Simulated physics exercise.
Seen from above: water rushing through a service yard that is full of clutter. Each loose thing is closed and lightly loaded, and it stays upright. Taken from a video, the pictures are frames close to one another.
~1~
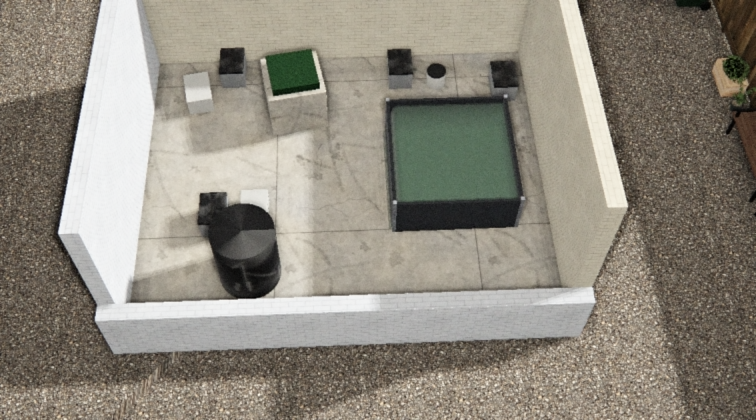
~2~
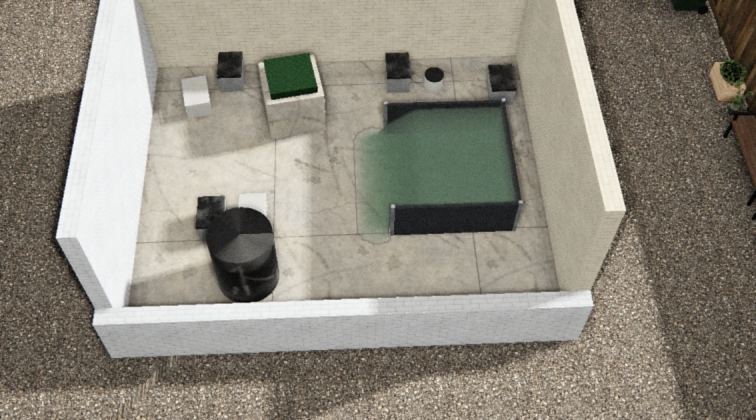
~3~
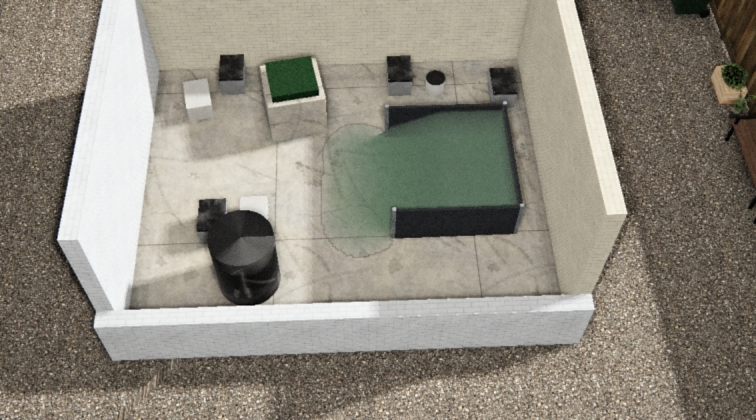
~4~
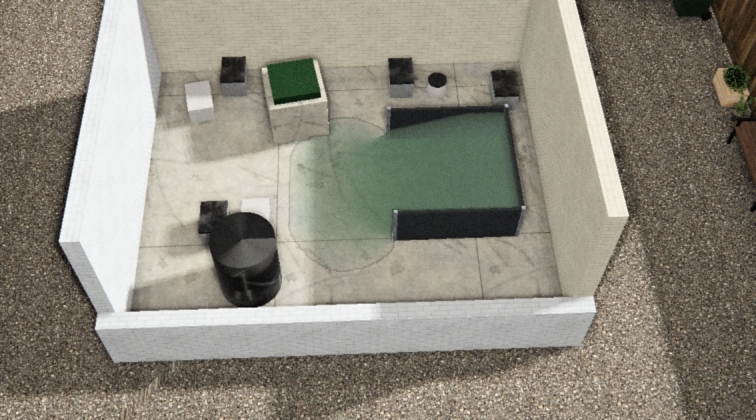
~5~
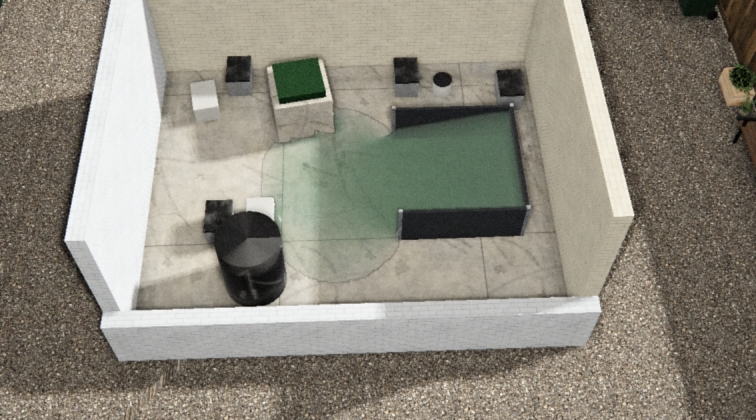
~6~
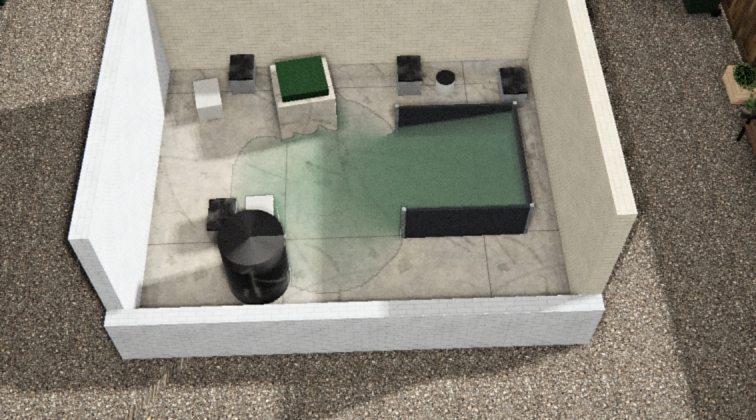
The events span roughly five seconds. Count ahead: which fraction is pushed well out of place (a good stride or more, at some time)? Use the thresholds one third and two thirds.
I'd put it between one third and two thirds.
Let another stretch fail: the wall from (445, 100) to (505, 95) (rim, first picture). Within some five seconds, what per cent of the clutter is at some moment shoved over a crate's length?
About 70 per cent.
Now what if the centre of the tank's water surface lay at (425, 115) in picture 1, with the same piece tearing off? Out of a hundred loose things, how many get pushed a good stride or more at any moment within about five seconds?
Some 100 per cent, I'd say.
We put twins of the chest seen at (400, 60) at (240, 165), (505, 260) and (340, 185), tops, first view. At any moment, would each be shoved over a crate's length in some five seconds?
In turn: Shifted that much, no, swept aside.
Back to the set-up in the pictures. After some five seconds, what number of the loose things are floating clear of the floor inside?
It works out to 3.
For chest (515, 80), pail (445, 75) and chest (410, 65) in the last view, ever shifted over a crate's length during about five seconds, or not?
Never got far, then never got far, then never got far.
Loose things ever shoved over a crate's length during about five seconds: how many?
It adds up to 4.
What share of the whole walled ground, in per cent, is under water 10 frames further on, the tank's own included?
Roughly 60 %.
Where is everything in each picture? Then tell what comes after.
The first picture shows a crate at (254, 206) rests on the ground; a crate at (197, 87) rests on the ground; 0 of 7 have shifted.
The second picture shows a crate at (252, 210), on the bottom; a crate at (195, 91), on the bottom; 0 of 7 have shifted.
The third picture shows a crate at (253, 213) rests on the ground; a crate at (197, 93) rests on the ground; 0 of 7 have shifted.
The fourth picture shows a crate at (255, 215), on the bottom; a crate at (199, 95), on the bottom; 0 of 7 have shifted.
The fifth picture shows a crate at (260, 214) rests on the ground; a crate at (204, 95), on the bottom; 0 of 7 have shifted.
The sixth picture shows a crate at (259, 212) rests on the ground, close to its start; a crate at (207, 93), on the bottom; 1 of 7 have shifted.
A moment on, 0 of 7 are well off their spots; 0 afloat.
Next, 2 of 7 are well off their spots; 2 afloat.
Later, 2 of 7 are well off their spots; 4 afloat.
In the end, 3 of 7 are well off their spots, and 4 have been at some point; 3 afloat.
